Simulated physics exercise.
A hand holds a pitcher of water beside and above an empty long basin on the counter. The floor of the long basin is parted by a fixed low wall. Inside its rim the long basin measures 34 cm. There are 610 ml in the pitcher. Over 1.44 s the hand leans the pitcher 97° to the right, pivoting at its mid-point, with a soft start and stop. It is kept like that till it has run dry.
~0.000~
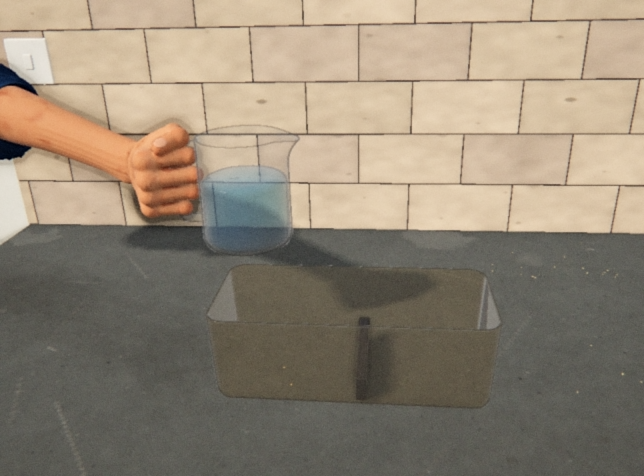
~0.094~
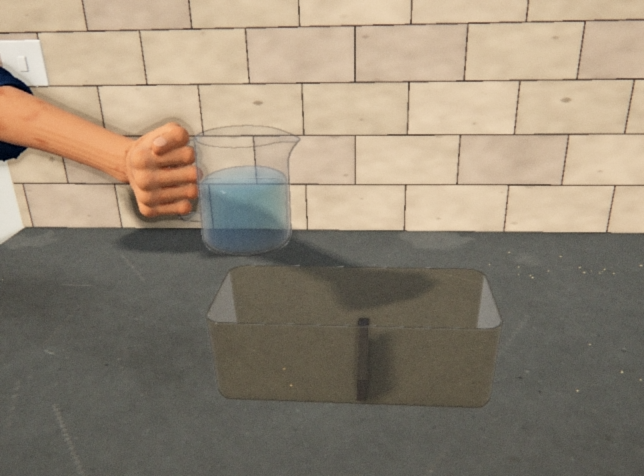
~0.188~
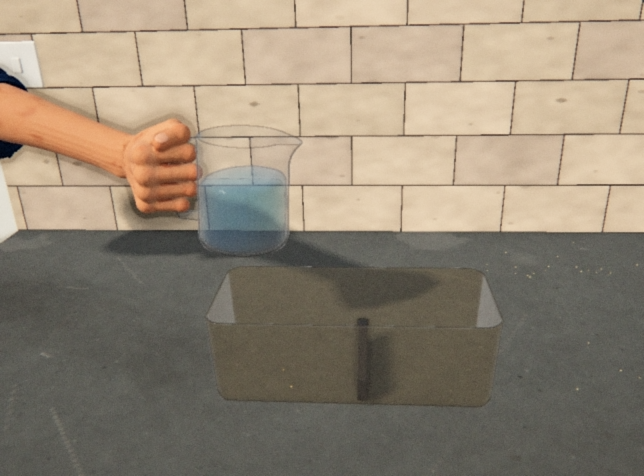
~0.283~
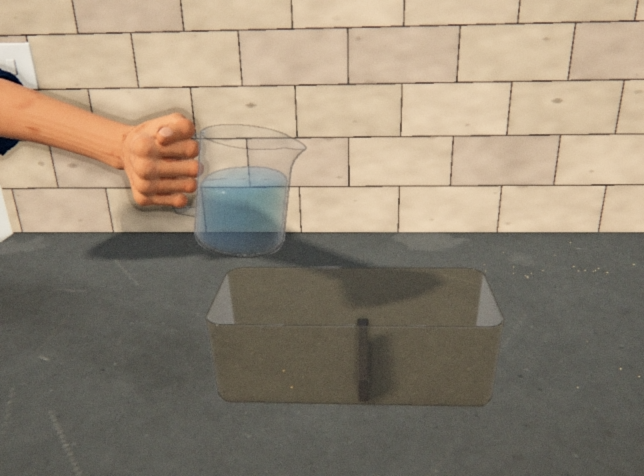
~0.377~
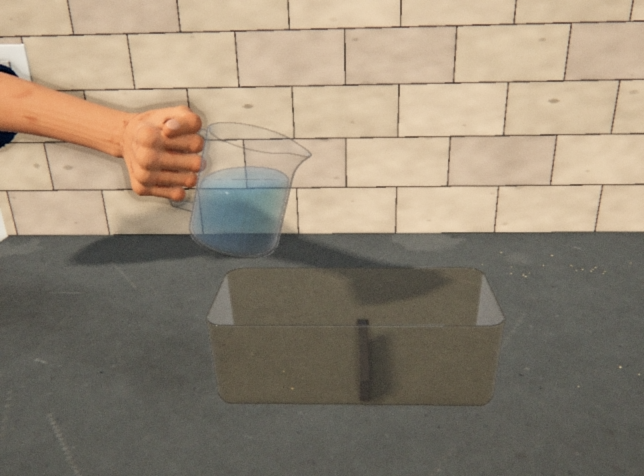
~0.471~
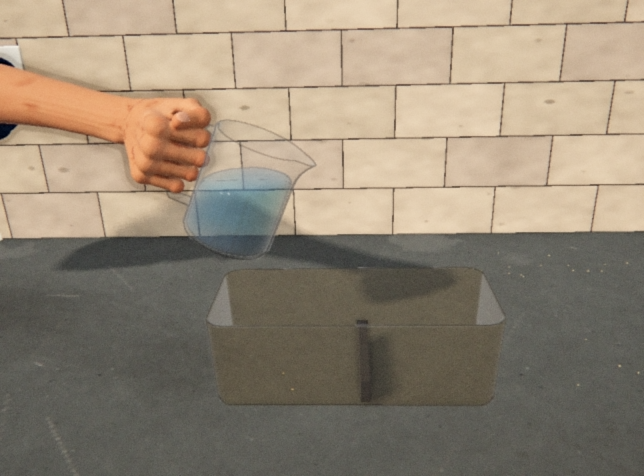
A hand at the left holds a clear glass pitcher, partly filled with blue water, above a dark grey counter, seen from the front and slightly above against a cream brick wall. Below it sits an empty, see-through brownish long basin with a dark upright strip. The hand slowly leans the pitcher rightward, the water staying inside, while the view shifts slightly against the wall.
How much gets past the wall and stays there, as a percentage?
The far part has some 61 per cent.
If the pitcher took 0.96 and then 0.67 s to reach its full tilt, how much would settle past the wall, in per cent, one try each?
In turn about 60 and 60 per cent.
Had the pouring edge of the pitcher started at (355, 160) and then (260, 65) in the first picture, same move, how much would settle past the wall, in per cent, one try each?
First 95, then 20 per cent.
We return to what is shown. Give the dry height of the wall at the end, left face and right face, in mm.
Some 22 mm on the left and 14 mm on the right.
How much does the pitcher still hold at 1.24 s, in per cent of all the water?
About 42 per cent.
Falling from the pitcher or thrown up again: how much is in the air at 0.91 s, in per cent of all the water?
Near 8 in a hundred.
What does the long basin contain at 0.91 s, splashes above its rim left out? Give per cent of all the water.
Some 1 per cent.
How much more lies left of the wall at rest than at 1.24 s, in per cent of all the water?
Some 34 per cent.
After 0.91 s the tilt is 68° and 91 per cent is still to pour, 1 is left of the wall and 0 right of it.
After 1.24 s the tilt is 92° and 43 per cent is still to pour, 5 is left of the wall and 35 right of it.
After 1.57 s the tilt is 97° and 11 per cent is still to pour, 23 is left of the wall and 61 right of it.
After 1.94 s the tilt is 97° and 2 per cent is still to pour, 35 is left of the wall and 61 right of it.
In the end 38 per cent lies left of the wall, 61 right of it and 1 outside.
